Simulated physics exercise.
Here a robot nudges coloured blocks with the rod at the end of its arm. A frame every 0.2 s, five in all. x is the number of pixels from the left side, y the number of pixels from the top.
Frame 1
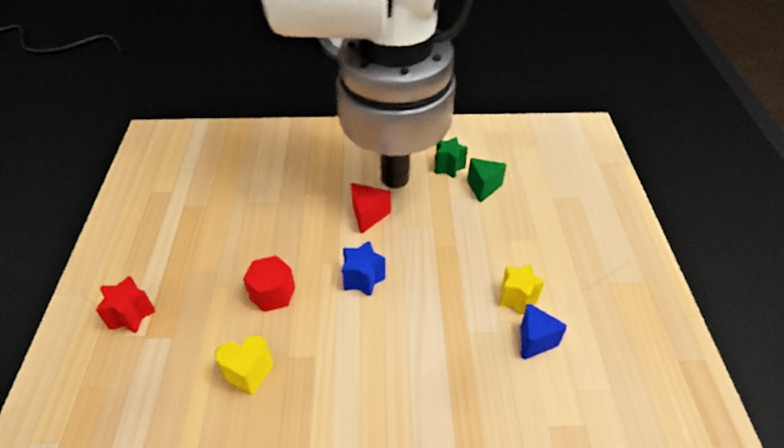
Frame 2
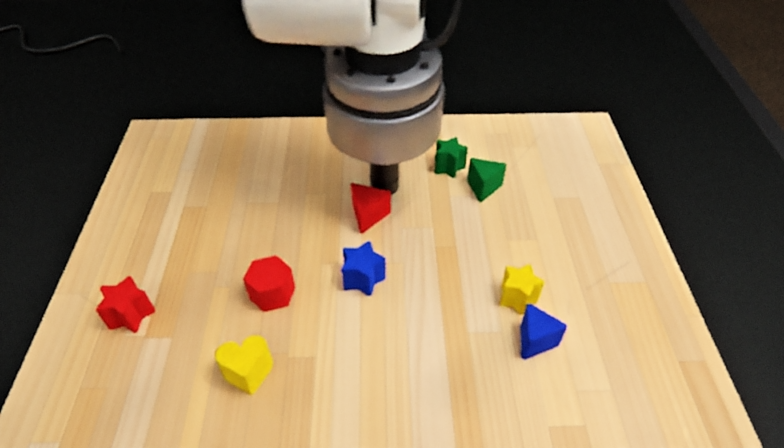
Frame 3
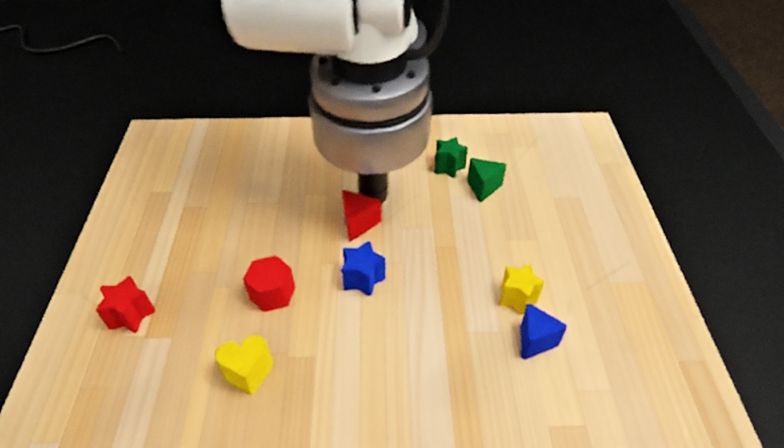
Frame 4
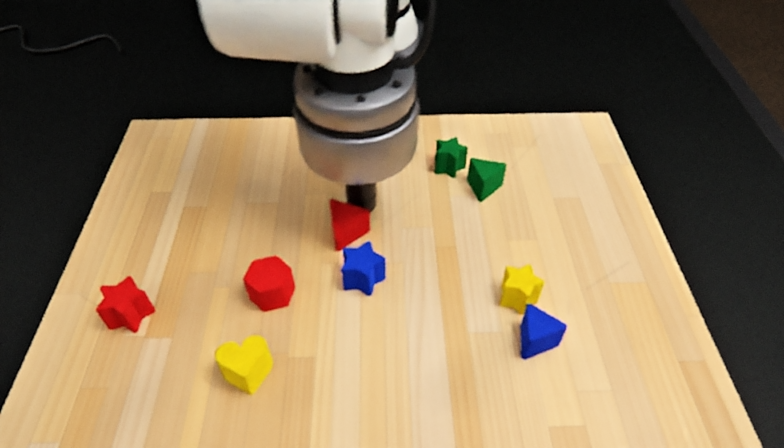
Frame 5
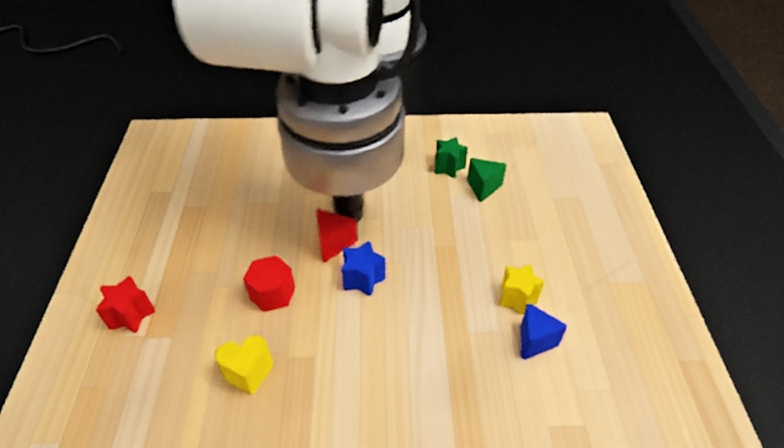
Robot arm lowering its rod behind a red triangular block and nudging it slightly left and nearer, past a blue star.
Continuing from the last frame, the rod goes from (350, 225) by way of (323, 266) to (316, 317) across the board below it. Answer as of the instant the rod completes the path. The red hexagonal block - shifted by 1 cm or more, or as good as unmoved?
Its place changes.
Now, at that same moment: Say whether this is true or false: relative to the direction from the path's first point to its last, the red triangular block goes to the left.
The statement is false.
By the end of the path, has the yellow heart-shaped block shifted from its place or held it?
The block you're asking about stays where it is.
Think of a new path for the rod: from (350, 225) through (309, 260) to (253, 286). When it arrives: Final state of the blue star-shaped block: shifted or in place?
At the end, its place is the same.
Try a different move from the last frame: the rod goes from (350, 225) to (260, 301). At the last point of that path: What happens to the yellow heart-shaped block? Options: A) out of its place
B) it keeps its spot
B: It keeps its spot.
The first path, step by step. One third of the way, rod (330, 242); red triangular block (307, 249), turned 20° clockwise.
Two thirds of the way, rod (315, 273); red hexagonal block (255, 283), turned 45° clockwise; red triangular block (292, 283).
At the end, rod (314, 308); yellow heart-shaped block unmoved; red hexagonal block (254, 284), turned 50° clockwise; red triangular block (280, 310), turned 45° clockwise; blue star-shaped block unmoved.
